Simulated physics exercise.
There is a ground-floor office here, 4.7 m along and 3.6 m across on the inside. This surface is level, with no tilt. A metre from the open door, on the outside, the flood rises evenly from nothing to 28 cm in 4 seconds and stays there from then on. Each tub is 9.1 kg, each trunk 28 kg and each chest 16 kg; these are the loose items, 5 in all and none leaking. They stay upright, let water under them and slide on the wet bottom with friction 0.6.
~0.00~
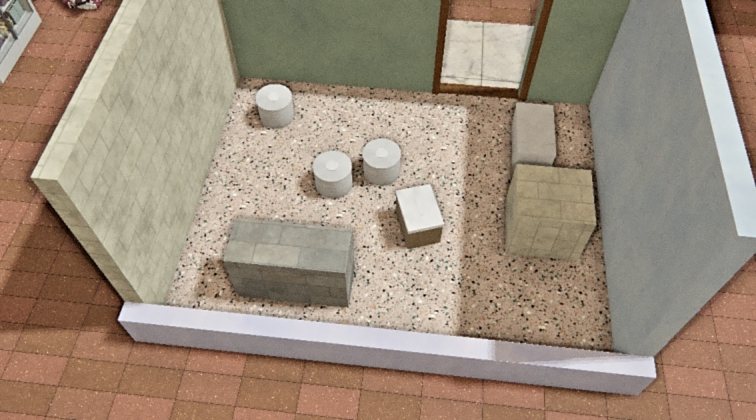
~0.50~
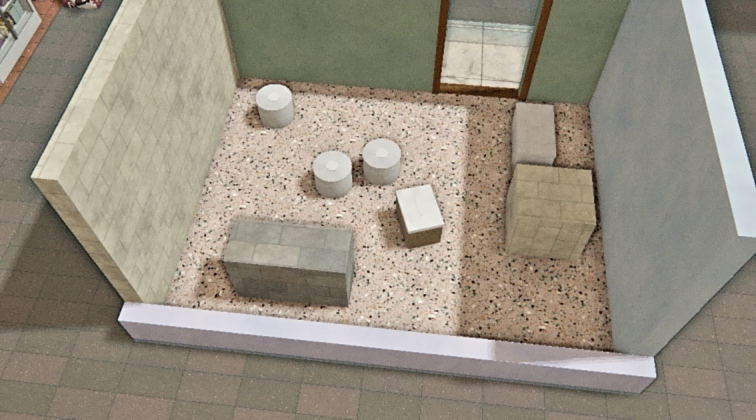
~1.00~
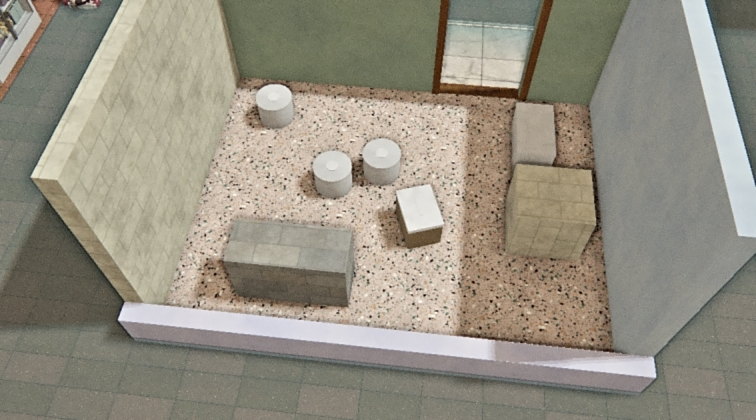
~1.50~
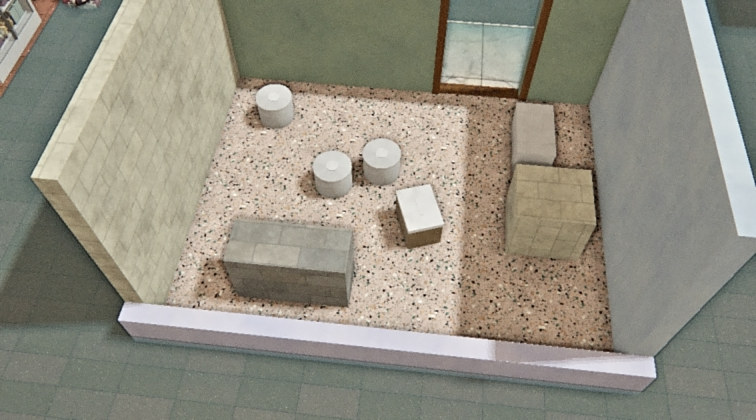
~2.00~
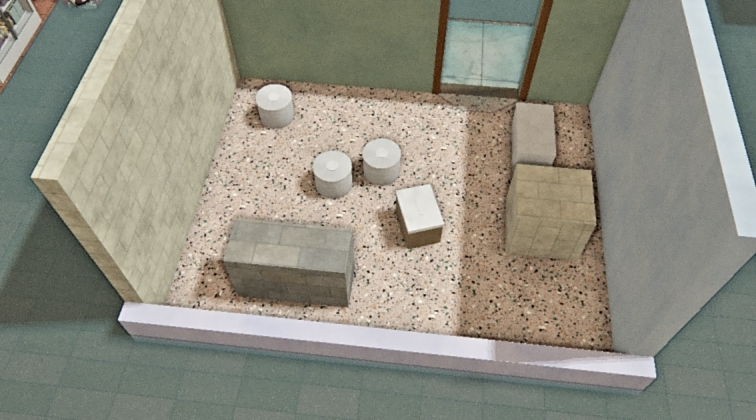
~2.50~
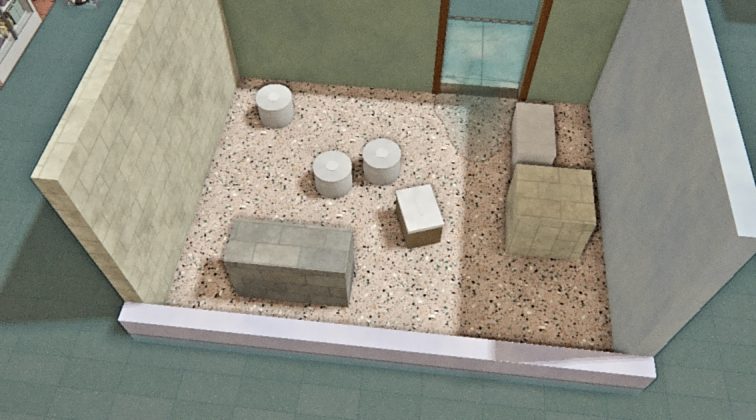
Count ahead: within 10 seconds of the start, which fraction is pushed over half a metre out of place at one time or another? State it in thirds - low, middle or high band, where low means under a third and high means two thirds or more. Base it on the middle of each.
Middle band.
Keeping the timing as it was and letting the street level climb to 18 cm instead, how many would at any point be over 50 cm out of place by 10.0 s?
Then it comes to 1.
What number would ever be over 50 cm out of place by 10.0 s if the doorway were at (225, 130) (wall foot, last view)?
Then 5 of them would.
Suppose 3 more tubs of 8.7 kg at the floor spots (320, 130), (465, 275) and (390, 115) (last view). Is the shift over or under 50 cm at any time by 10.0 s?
One by one, in that order: Below it, above it, below it.
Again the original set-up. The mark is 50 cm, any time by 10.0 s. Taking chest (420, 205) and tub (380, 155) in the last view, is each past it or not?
Well, the first goes farther, the second farther.
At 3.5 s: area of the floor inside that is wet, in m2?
Around 3.5 m2 of it.
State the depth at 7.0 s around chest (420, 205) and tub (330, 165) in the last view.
Some 11 cm at the first, some 4 cm at the second.
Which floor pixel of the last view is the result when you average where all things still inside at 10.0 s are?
Around (354, 178).
After 3.5 s 0 of 5 are over 50 cm from their spots; 0 afloat.
After 4.5 s 0 of 5 are over 50 cm from their spots; 0 afloat.
After 7.0 s 3 of 5 are over 50 cm from their spots; 2 afloat.
After 10.0 s 2 of 5 are over 50 cm from their spots, and 3 have been at some point; 5 afloat.
